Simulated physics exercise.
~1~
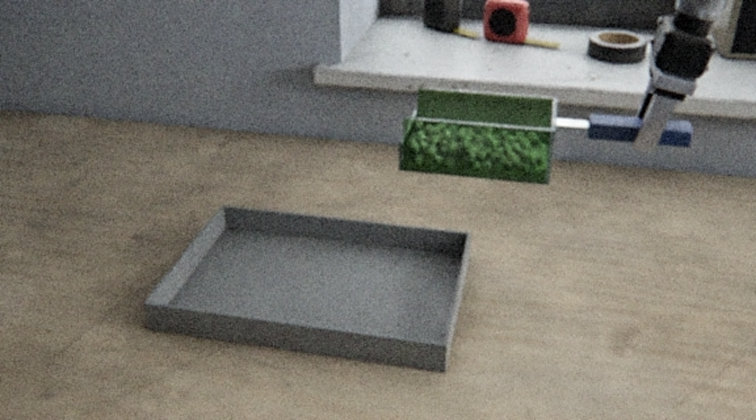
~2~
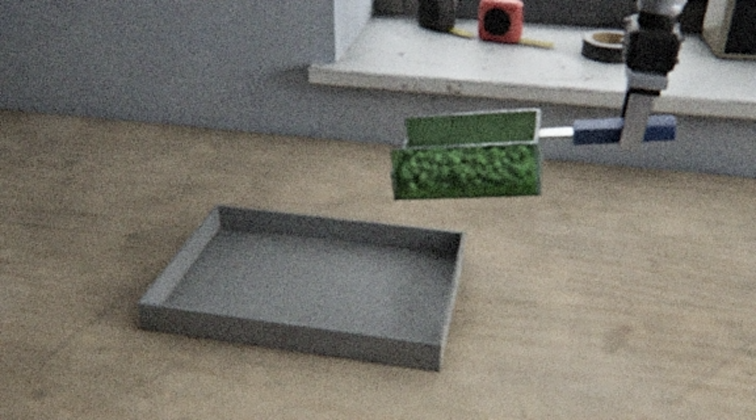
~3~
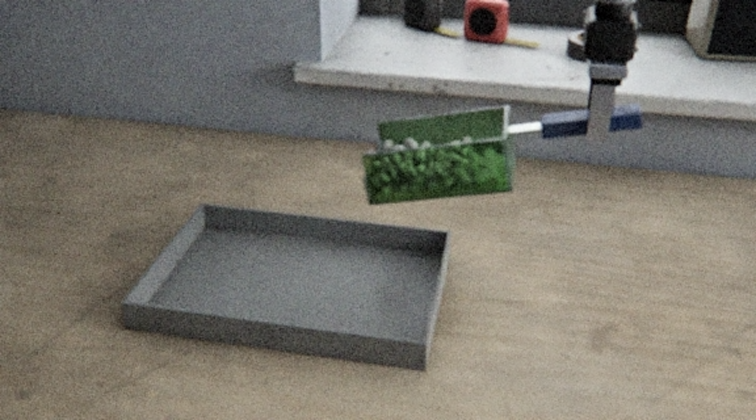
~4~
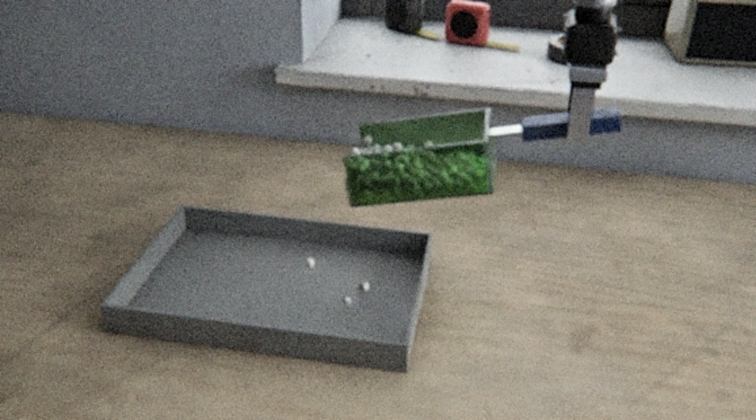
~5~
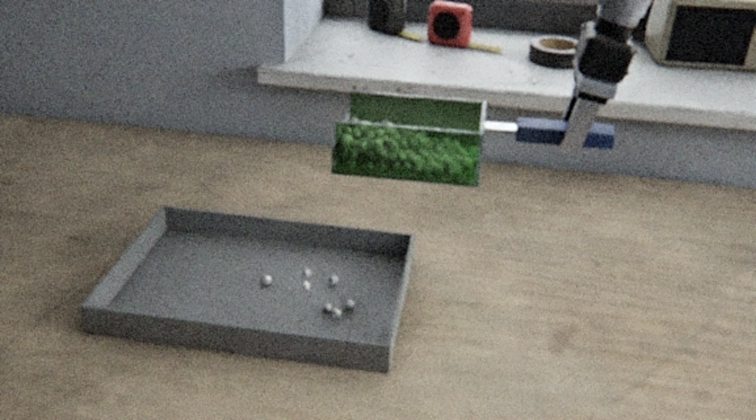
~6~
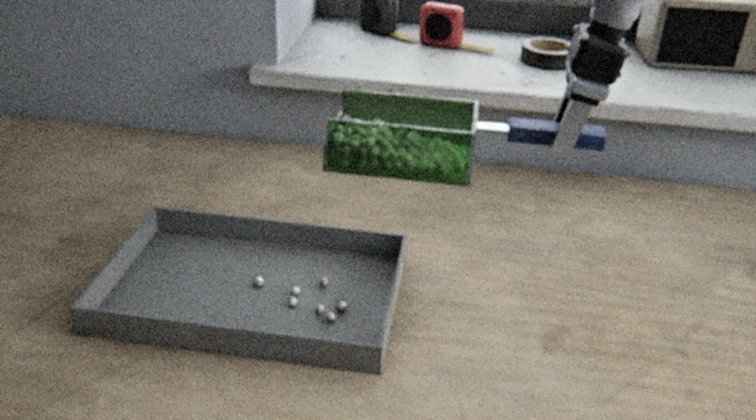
A robot arm holding a green box full of small beads lowered and tipped it slightly above a gray tray, spilling a few pale beads, then raised and leveled it, leaving a handful in the tray and the box still mostly full.
